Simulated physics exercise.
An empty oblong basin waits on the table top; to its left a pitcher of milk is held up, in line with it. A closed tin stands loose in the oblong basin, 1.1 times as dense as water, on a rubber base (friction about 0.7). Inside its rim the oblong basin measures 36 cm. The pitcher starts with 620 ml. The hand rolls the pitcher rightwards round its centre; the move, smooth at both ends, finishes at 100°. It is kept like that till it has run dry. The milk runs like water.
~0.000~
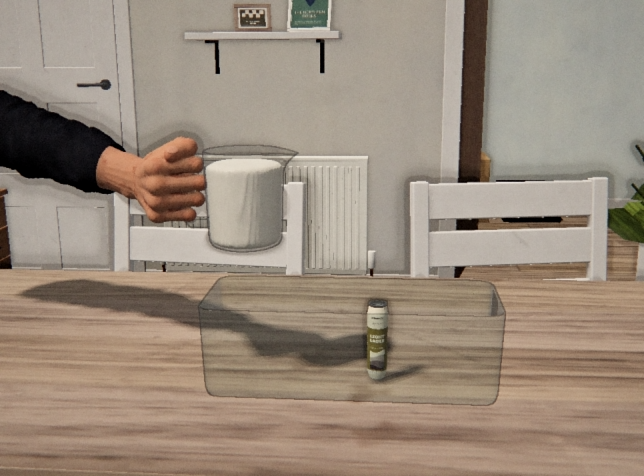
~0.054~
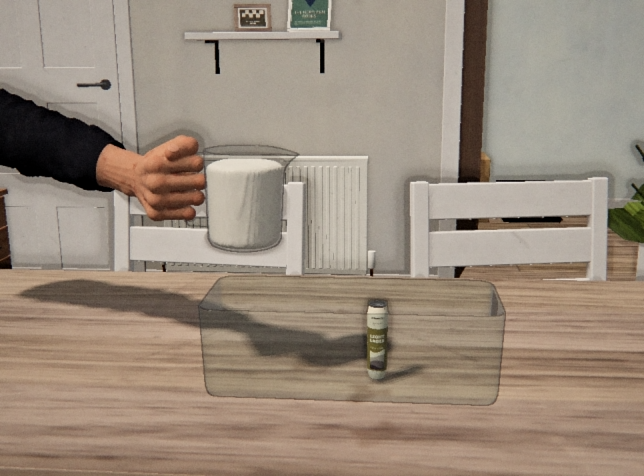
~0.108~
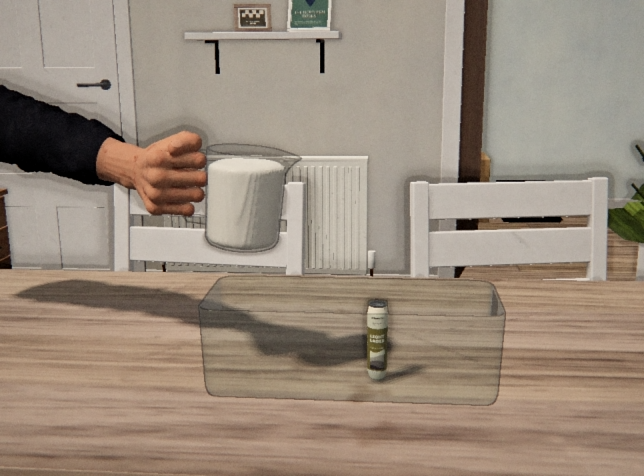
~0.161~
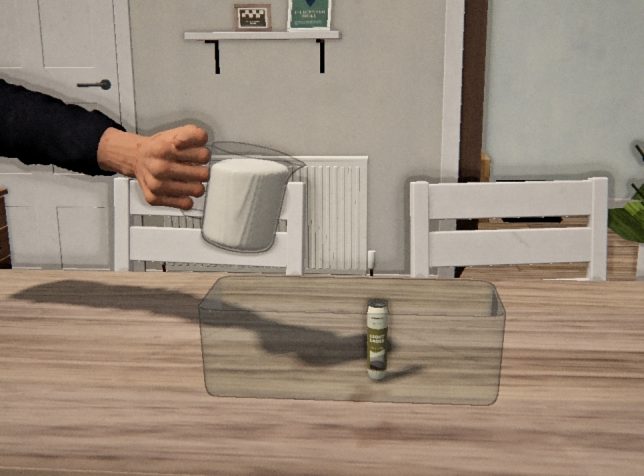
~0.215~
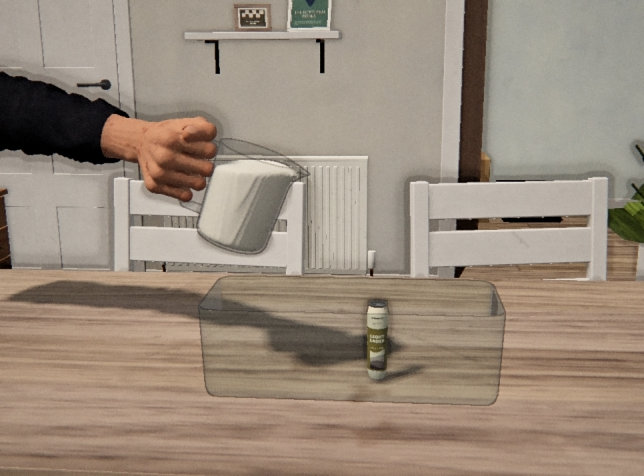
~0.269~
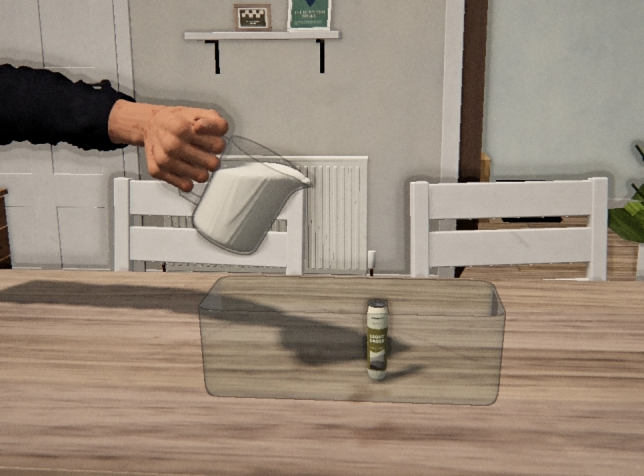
A hand held a clear pitcher of milk above a wooden table, left of a see-through basin with a small tin standing inside, then slowly tilted the pitcher to the right.
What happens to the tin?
The tin goes over.
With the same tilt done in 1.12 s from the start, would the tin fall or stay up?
Then it goes over.
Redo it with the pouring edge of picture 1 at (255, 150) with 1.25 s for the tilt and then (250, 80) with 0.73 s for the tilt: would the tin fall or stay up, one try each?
First it stays up; then it keeps standing.
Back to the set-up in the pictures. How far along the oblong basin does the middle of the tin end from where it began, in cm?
About 9.0 cm.
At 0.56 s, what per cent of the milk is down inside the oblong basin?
Some 16 per cent.
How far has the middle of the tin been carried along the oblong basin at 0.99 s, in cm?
About 9 cm.
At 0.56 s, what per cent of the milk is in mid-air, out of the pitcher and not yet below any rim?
Some 20 per cent.
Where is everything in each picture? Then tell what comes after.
Tilt 0°; pouring edge (298, 152); surface from (208, 164) to (283, 164); the oblong basin's rim runs from (209, 293) to (499, 299); the tin's top is at (378, 307), in the first frame.
Tilt 1°; pouring edge (299, 153); surface from (209, 163) to (284, 166), in the second frame.
Tilt 5°; pouring edge (302, 157); surface from (211, 163) to (286, 166), in the third frame.
Tilt 12°; pouring edge (306, 164); surface from (214, 163) to (290, 168), in the fourth frame.
Tilt 20°; pouring edge (311, 174); surface from (215, 169) to (298, 170), in the fifth frame.
Tilt 30°; pouring edge (314, 186); surface from (211, 180) to (310, 179), in the sixth frame.
After 0.56 s the tilt is 87° and 64 per cent is still to pour; the tin stands where it began.
After 0.77 s the tilt is 100° and 21 per cent is still to pour; the tin leans 36°.
After 0.99 s the tilt is 100° and 5 per cent is still to pour; the tin lies on its side.
After 1.23 s the tilt is 100° and 1 per cent is still to pour; the tin lies on its side.
In the end the tin lies on its side.
